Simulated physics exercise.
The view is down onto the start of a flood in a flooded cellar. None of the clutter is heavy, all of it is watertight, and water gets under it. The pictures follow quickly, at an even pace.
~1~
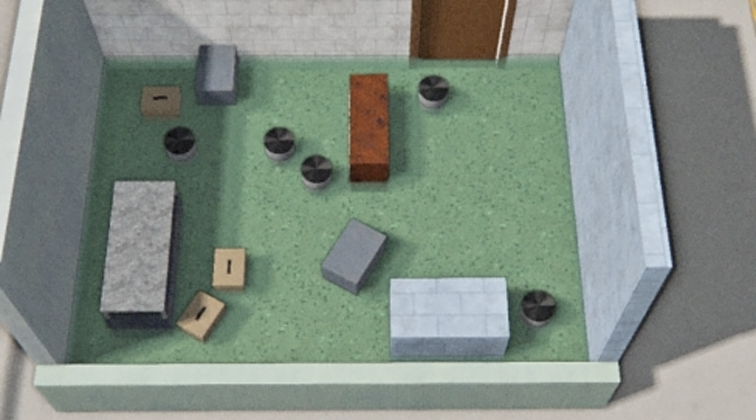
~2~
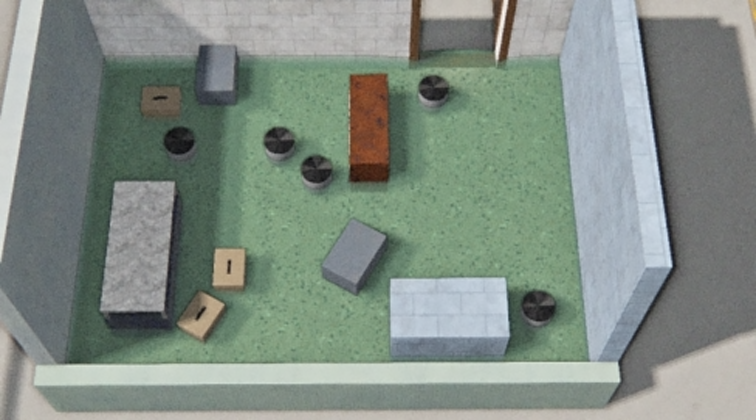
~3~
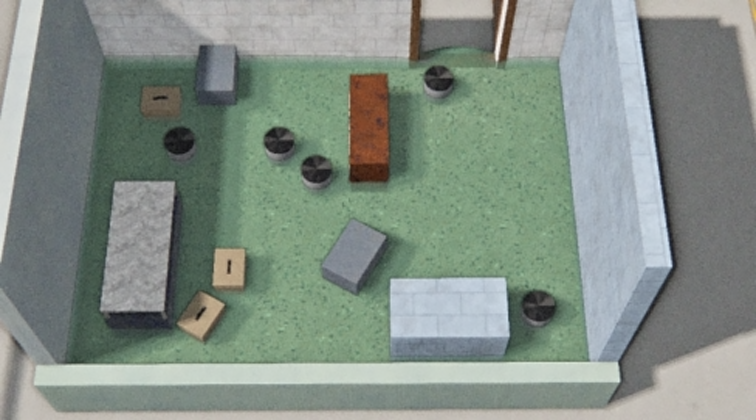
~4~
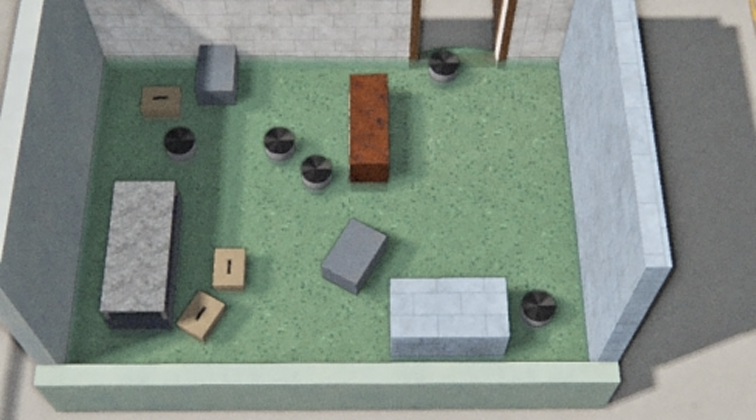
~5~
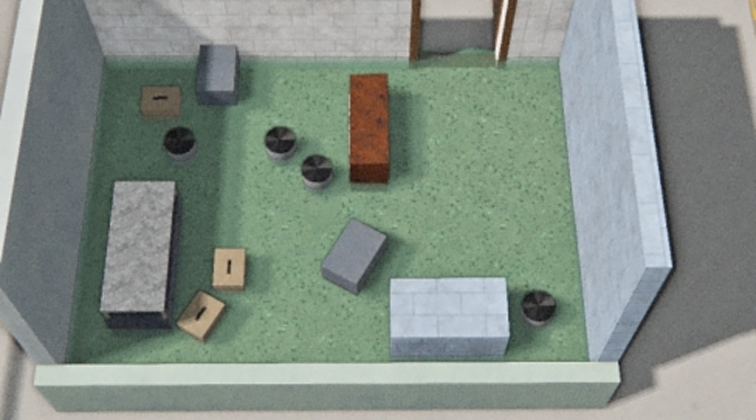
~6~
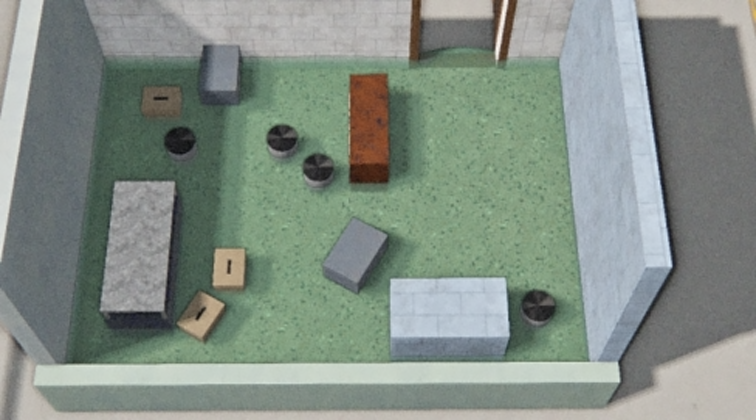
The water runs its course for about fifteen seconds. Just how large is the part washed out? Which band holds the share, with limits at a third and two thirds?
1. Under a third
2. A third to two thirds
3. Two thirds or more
Answer: 1.
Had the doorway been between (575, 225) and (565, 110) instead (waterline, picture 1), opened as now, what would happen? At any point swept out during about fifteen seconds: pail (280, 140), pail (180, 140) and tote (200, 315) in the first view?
Retained - retained - retained.
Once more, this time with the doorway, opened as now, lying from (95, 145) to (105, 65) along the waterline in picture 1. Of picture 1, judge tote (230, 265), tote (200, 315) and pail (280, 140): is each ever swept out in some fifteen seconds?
In sequence - departs, stays put, departs.
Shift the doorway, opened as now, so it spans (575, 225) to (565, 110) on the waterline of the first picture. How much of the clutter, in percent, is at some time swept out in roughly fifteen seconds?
Result: Roughly 40 per cent.
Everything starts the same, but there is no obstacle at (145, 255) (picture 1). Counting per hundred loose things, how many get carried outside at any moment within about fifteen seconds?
30 in a hundred.
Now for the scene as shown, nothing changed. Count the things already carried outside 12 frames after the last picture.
By my count it is 1.
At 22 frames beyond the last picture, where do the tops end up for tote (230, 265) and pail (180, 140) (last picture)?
My guess is close to (284, 259), then close to (228, 146).
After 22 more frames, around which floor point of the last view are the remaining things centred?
Around pixel (337, 177).
A moment on, 1 of 10 are out; 9 afloat.
Next, 1 of 10 are out; 9 afloat.
Later, 1 of 10 are out; 9 afloat.
In the end, 3 of 10 are out; 7 afloat.
